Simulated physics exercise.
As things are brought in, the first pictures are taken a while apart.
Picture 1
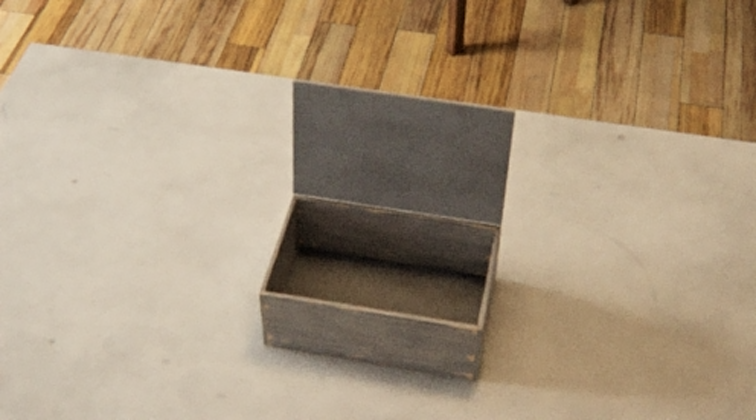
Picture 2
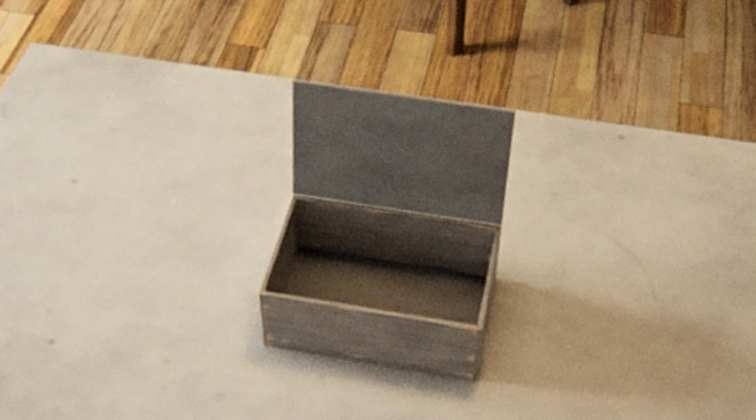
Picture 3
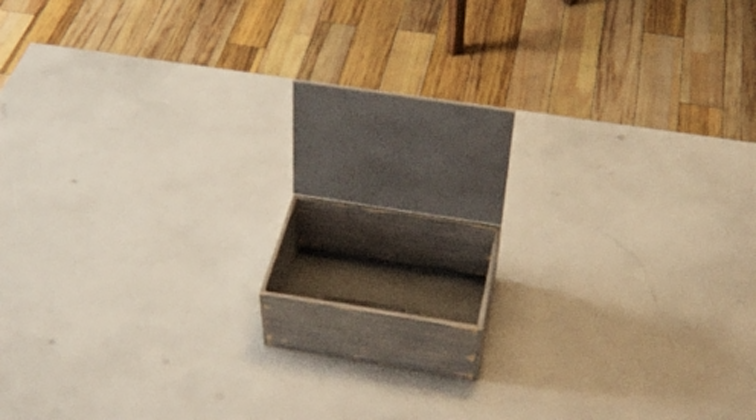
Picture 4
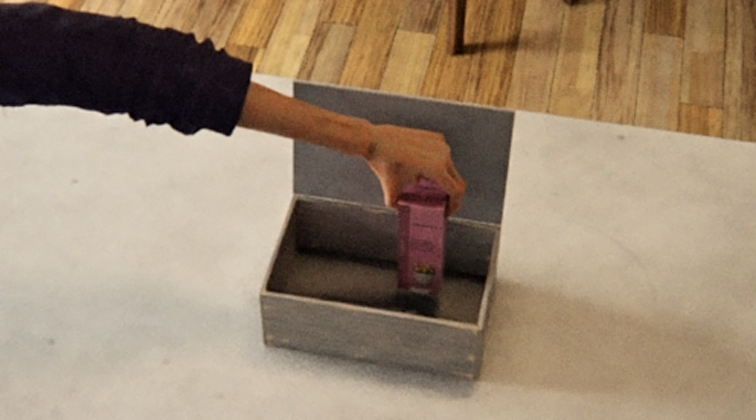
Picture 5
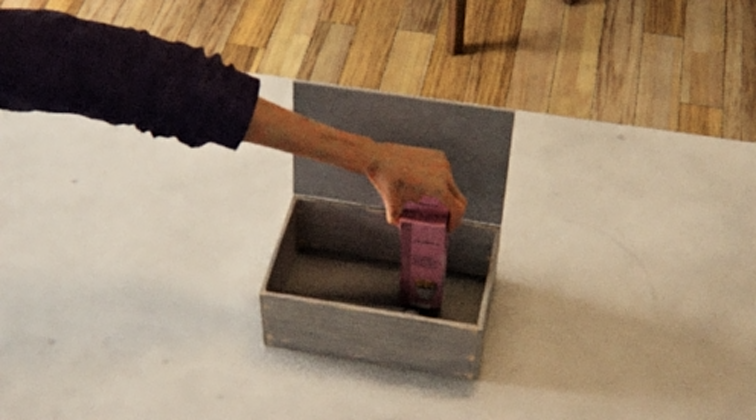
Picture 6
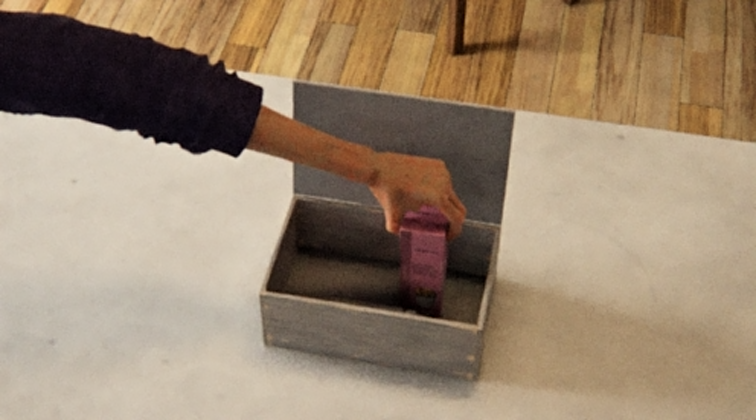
An open, empty grey wooden box with its lid raised at the back sits at the centre of a pale tabletop, seen from above at a slant by a still camera. Beyond the table's far edge lies a brown plank floor. A dark-sleeved arm reaches in from the left, gripping a pink carton upright, and lowers it slightly into the box's right side, the hand still holding its top.
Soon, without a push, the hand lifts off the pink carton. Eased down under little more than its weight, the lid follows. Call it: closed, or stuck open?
Stuck open.
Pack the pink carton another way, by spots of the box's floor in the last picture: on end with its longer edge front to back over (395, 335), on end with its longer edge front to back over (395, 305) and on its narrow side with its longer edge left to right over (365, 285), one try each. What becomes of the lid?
Lid, try 1: Propped open; try 2: Propped open; try 3: Fully down.
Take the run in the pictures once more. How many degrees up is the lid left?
Around 20 degrees.
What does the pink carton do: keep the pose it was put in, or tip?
Observation: It tilts over.
Then, 1.20 s past the last view, lid starting down.
Then, 1.70 s past the last view, lid 53° above the rim; pink carton rocked 3° from its first pose near (423, 264).
Then, 2.00 s past the last view, lid 33° above the rim; pink carton rocked 23° from its first pose near (419, 280).
Then, 3.10 s past the last view, lid 20° above the rim; pink carton rocked 43° from its first pose near (418, 293).
Finally, lid 20° above the rim; down or leaning hard in the box, pink carton; grey shaker still in place. Final places as the last picture's camera would see them, pink carton near (418, 293).
